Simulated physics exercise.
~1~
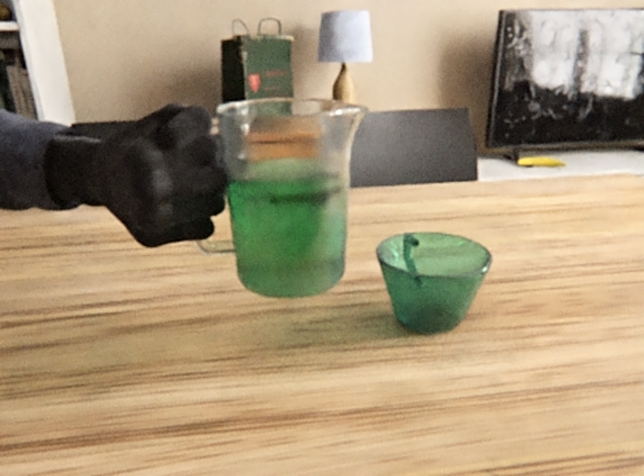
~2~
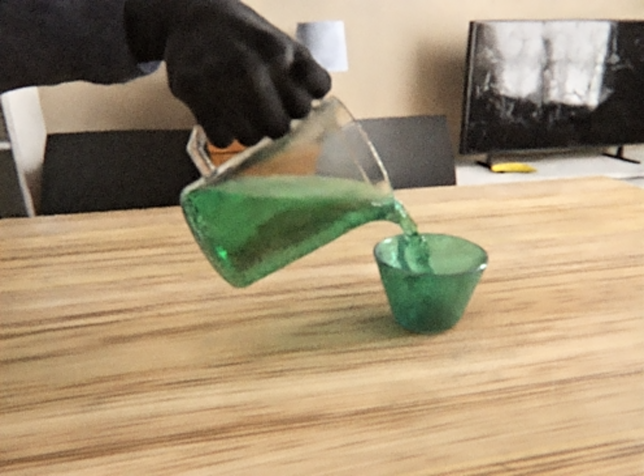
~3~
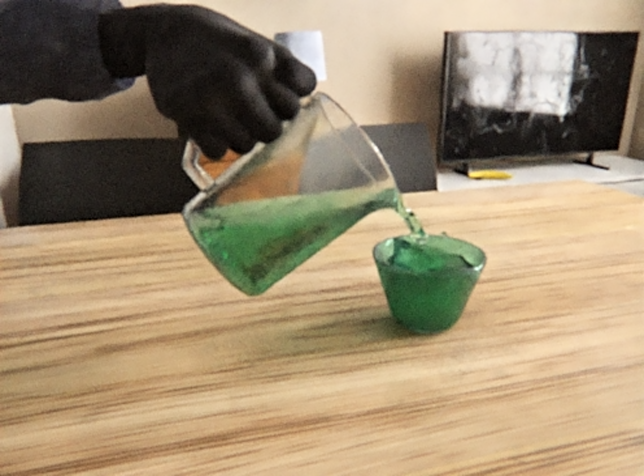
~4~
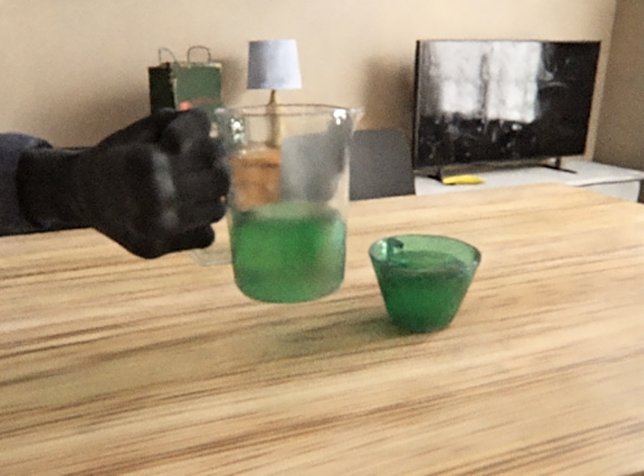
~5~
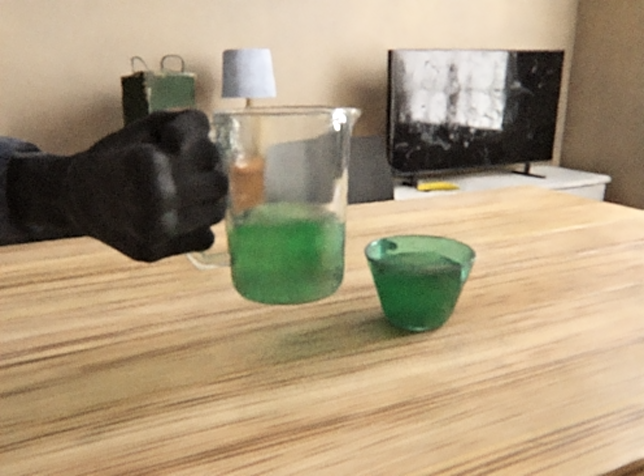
A black-gloved hand tips a glass jug, pours green liquid into a cup, and levels it.
